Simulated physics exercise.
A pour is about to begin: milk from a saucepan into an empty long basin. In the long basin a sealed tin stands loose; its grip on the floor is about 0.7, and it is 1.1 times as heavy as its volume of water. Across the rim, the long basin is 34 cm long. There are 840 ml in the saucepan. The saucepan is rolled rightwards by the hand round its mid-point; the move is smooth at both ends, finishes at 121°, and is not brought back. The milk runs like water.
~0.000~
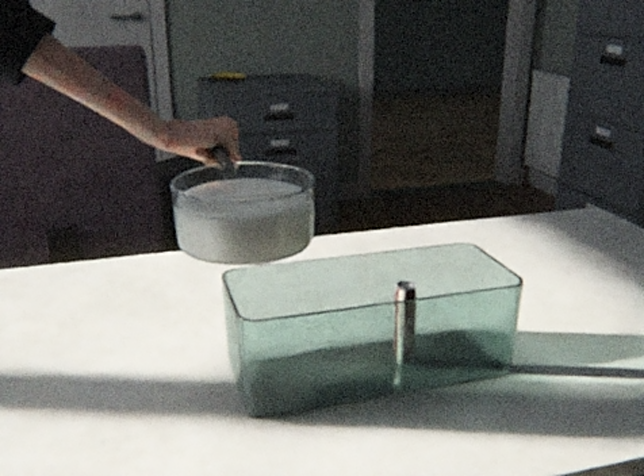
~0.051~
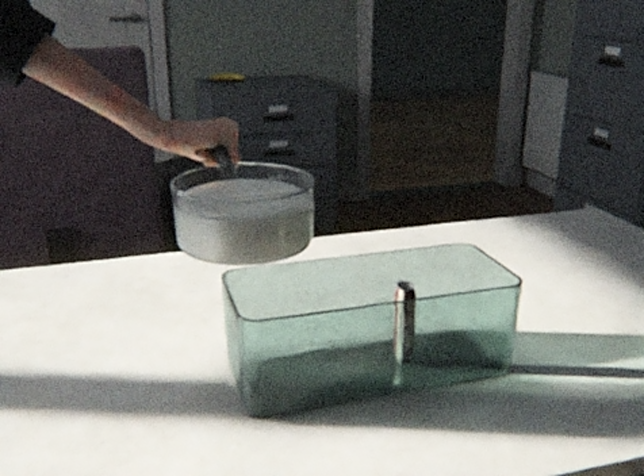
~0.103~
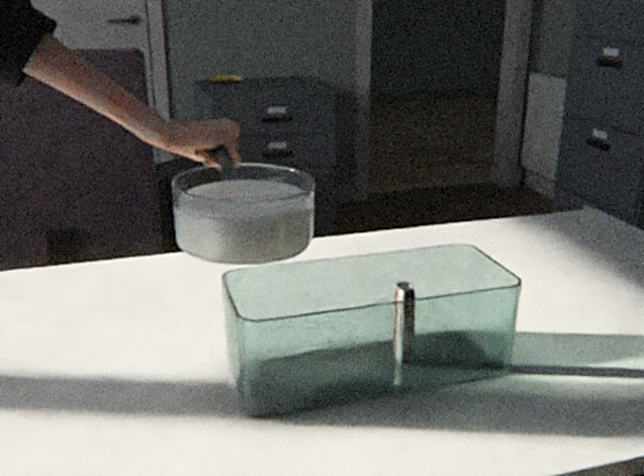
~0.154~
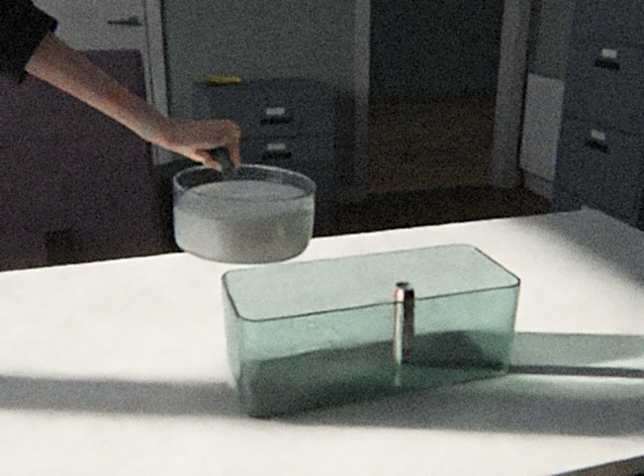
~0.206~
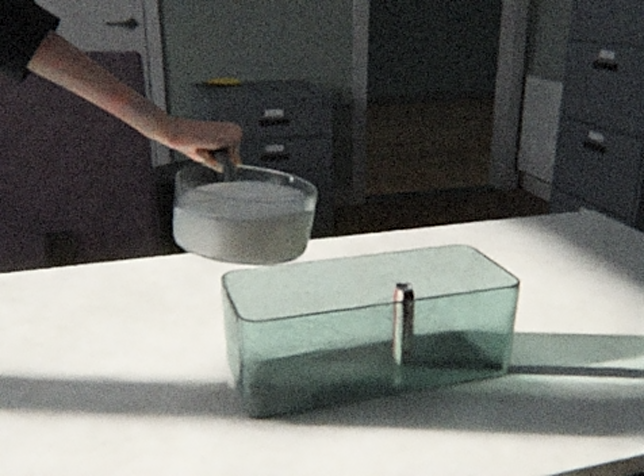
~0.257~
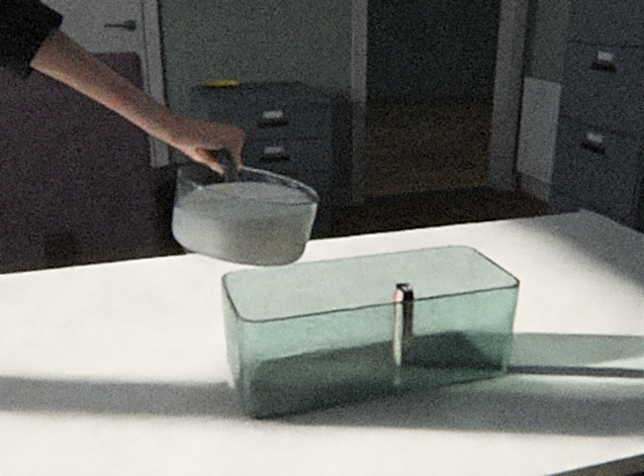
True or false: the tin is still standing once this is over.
True.
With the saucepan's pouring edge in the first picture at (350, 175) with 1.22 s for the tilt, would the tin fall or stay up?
After that, the tin overturns.
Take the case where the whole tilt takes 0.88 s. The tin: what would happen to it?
Then the tin does not tip.
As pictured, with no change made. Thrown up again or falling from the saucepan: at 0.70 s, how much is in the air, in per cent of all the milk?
About 28 per cent.
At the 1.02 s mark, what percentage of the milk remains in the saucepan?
Near 4 percent, more or less.
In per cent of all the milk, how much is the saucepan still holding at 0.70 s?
Around 42 percent.
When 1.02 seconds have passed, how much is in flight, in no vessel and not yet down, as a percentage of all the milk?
Around 2 percent of the liquid.
By 0.70 s the tilt is 74° and 43 per cent is still to pour; the tin stands where it began.
By 1.02 s the tilt is 113° and 4 per cent is still to pour; the tin stands where it began.
By 1.35 s the tilt is 121° and 0 per cent is still to pour; the tin stands where it began.
By 1.72 s the tilt is 121° and 0 per cent is still to pour; the tin stands where it began.
At rest the tin stands where it began.
